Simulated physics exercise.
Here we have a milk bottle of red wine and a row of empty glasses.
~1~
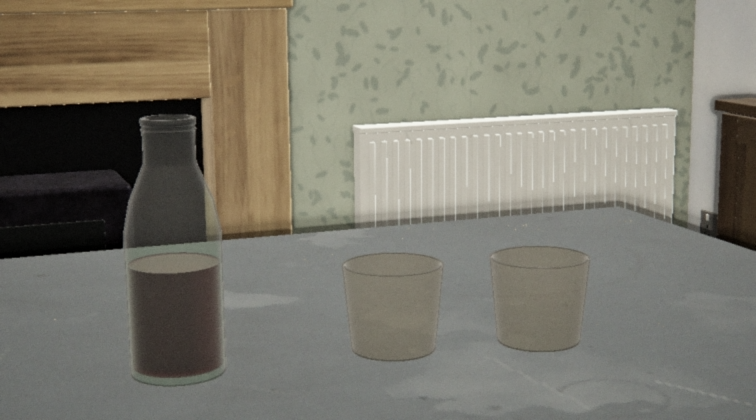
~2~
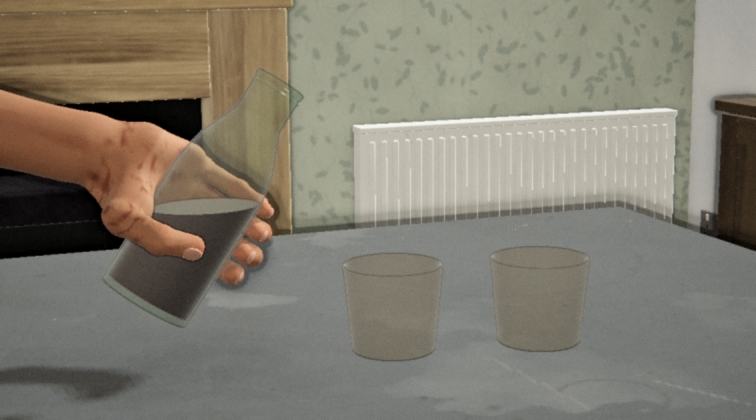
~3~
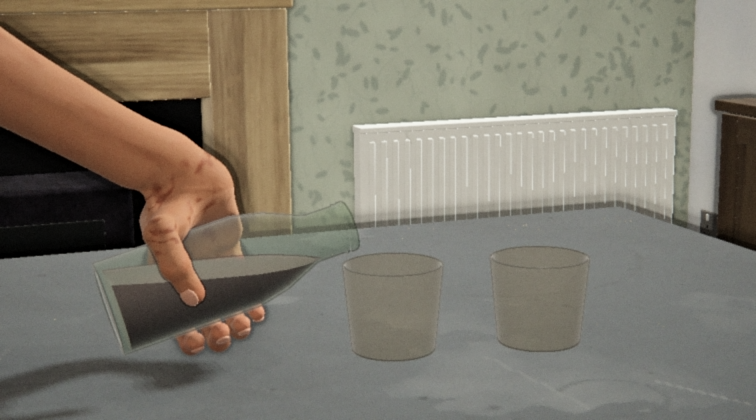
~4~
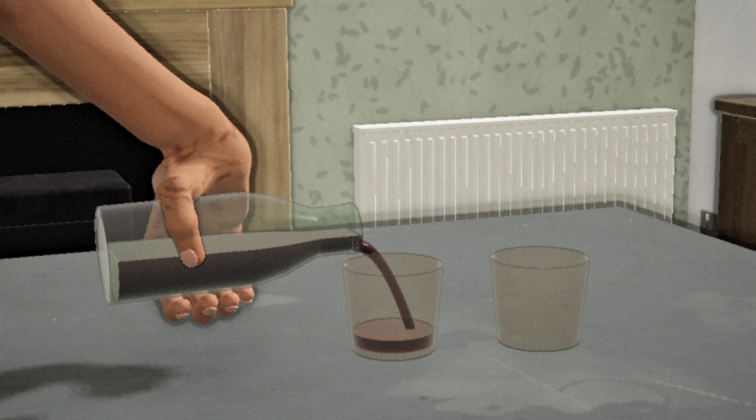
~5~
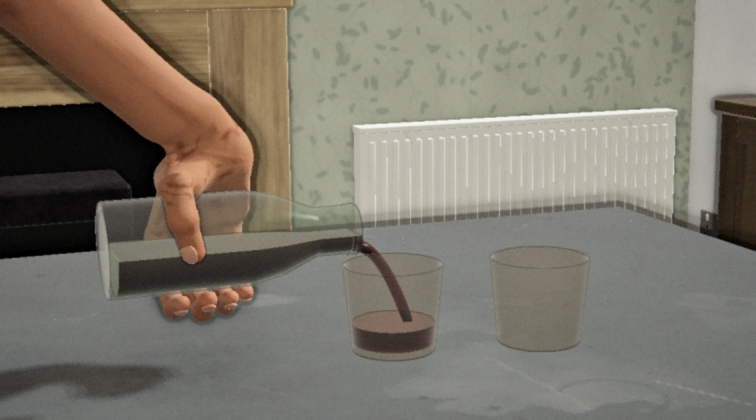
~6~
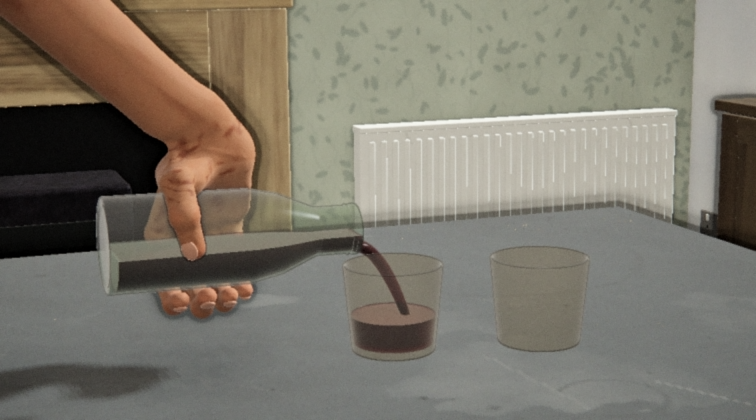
A hand reaches in from the left over a grey table, seen from slightly above by a still camera, with a wooden fireplace surround, patterned green wall and white radiator behind. A clear bottle of dark red wine stands left of two empty glasses. The hand lifts the bottle, tilts it until it lies level, and pours a thin stream into the nearer glass, where the wine slowly rises.
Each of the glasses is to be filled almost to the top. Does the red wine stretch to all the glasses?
It does not stretch that far.
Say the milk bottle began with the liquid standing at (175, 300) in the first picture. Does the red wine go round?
Then: Too little.
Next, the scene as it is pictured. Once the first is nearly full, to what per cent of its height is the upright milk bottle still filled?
About 10 per cent.
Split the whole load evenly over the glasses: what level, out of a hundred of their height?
Roughly 60 per cent.
A moment on, the first is about two thirds full.
Further on, the first is done and the milk bottle has about a quarter of its load.
When it is over, the milk bottle is empty with one filled and the next at about a third of a serving.
